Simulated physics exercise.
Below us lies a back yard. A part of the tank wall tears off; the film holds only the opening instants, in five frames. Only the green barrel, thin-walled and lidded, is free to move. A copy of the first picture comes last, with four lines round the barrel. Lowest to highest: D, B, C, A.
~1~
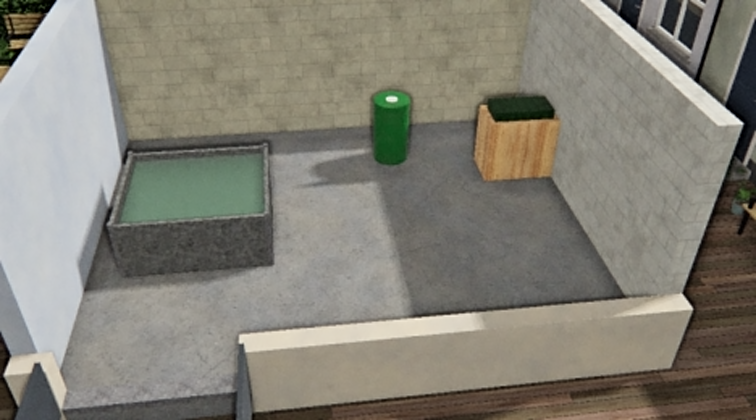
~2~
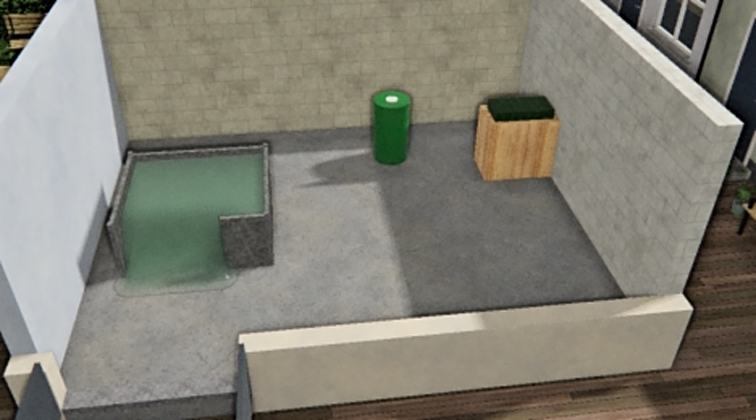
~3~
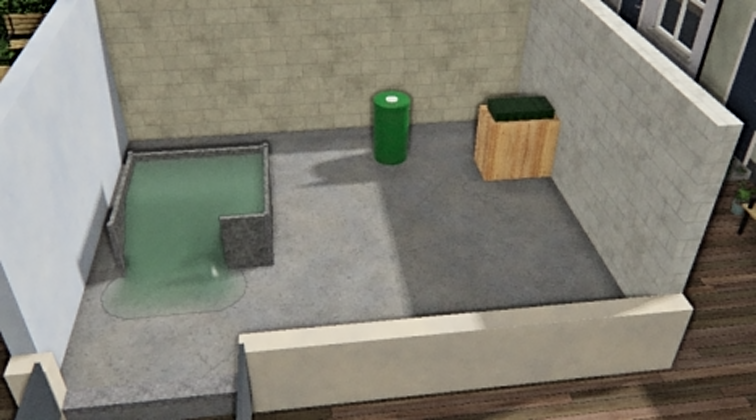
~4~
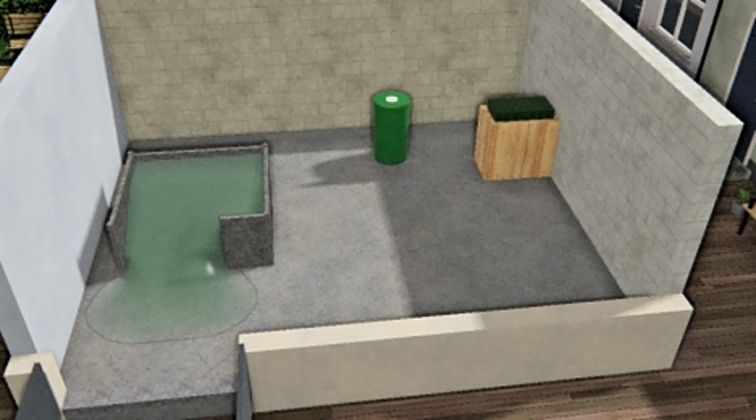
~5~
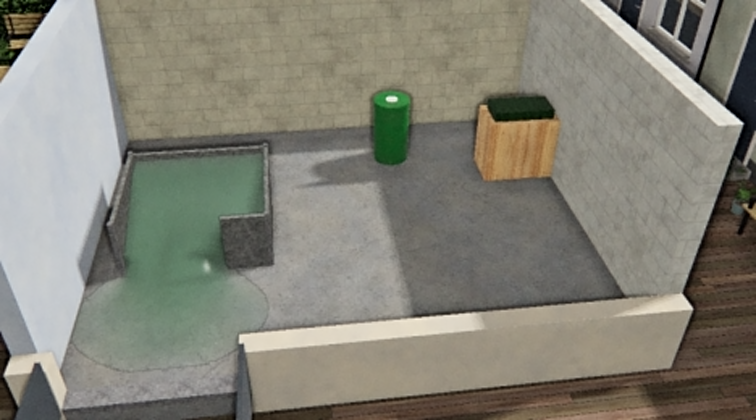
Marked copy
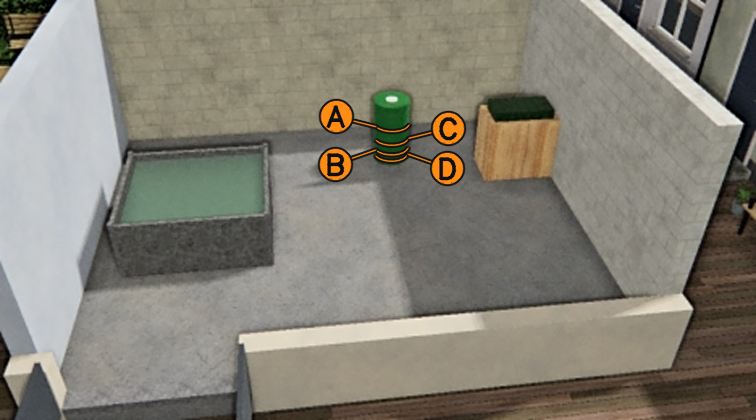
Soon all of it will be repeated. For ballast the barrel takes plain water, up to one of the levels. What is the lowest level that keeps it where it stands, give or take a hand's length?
Use line D.
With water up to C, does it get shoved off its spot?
No, not at all.
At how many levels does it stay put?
All four.
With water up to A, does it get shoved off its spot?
No, that is safe.
In orange, A at (394, 131); B at (393, 154); C at (394, 145); D at (393, 161); from the bottom up D, B, C, A.
Choosing A, it does not move.
Choosing B, it does not move.
Choosing C, it does not move.
Choosing D, it does not move.
